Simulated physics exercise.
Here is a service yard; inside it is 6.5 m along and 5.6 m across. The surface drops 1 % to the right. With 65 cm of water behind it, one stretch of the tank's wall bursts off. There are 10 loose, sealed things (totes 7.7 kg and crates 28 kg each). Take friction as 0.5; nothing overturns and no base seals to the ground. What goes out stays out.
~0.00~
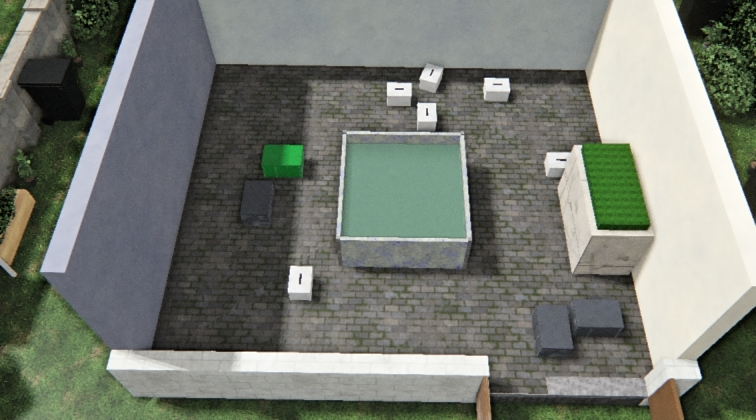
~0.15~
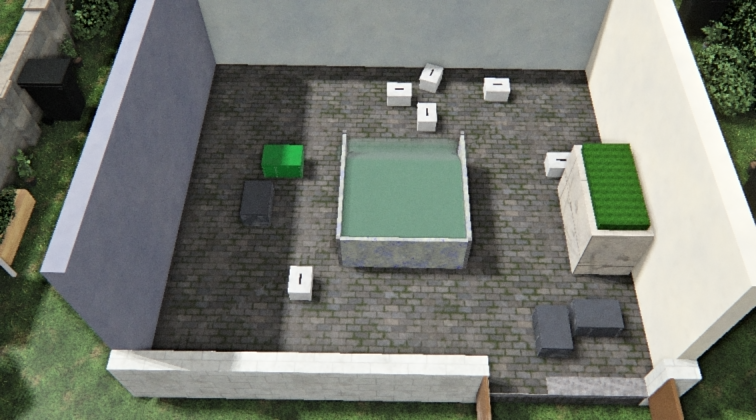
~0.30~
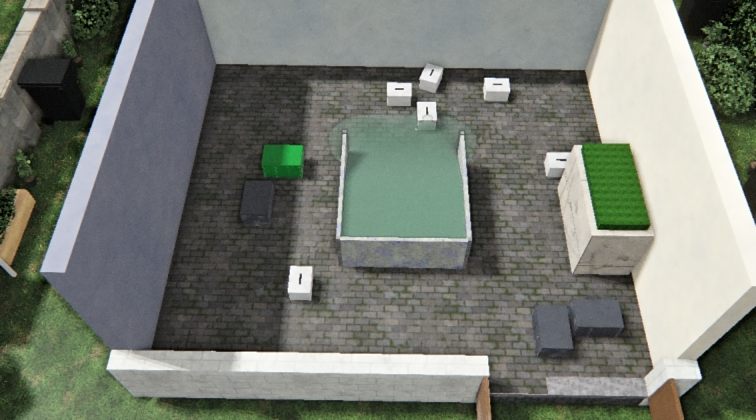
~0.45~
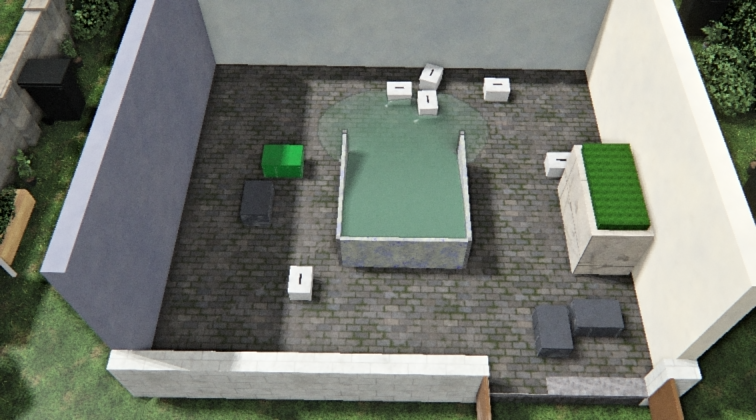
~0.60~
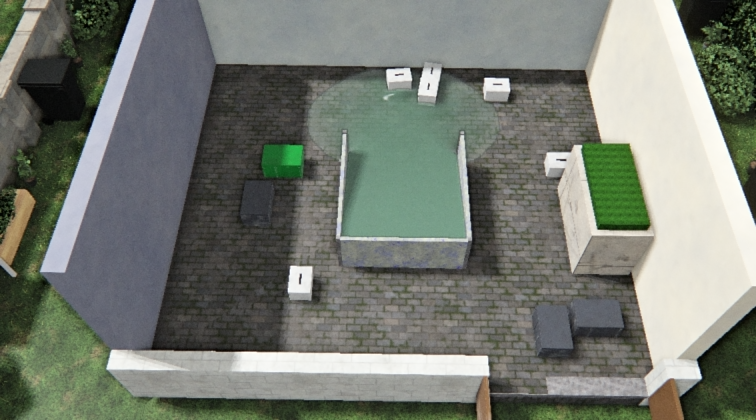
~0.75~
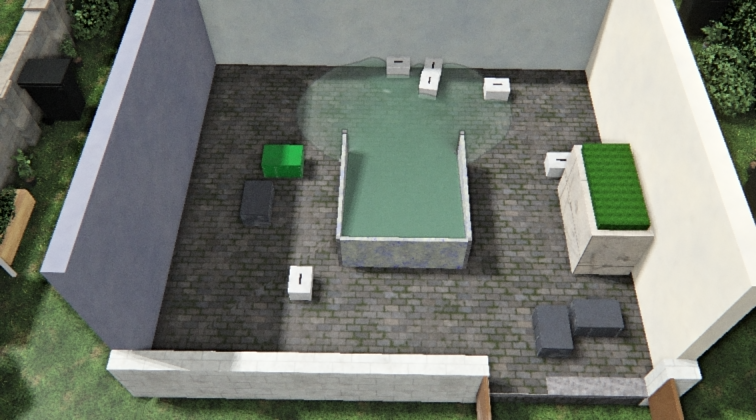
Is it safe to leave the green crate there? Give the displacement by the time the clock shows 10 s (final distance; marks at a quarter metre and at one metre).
The green crate stays put.
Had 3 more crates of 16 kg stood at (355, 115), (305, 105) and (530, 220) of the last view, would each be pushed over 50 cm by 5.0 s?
In that order: Past it, over, short of it.
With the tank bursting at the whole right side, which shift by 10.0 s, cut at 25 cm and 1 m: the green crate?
Then the green crate holds its place.
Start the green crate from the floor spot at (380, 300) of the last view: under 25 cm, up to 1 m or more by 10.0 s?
It barely shifts.
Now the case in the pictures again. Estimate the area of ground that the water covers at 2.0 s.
Roughly 14 m2.
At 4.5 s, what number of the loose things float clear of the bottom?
3 of them.
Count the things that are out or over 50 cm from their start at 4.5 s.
By then 5.
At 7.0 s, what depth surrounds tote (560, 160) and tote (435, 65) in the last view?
Roughly 7 and 8 cm.
After 2.0 s the green crate is near (282, 155), 0.0 m from its start, aground; 0 of 10 are out; 4 afloat.
After 4.5 s the green crate is near (282, 155), 0.0 m from its start, aground; 0 of 10 are out; 3 afloat.
After 7.0 s the green crate is near (282, 155), 0.0 m from its start, aground; 0 of 10 are out; 4 afloat.
After 10.0 s the green crate is near (282, 155), 0.0 m from its start, aground; 1 of 10 are out; 3 afloat.
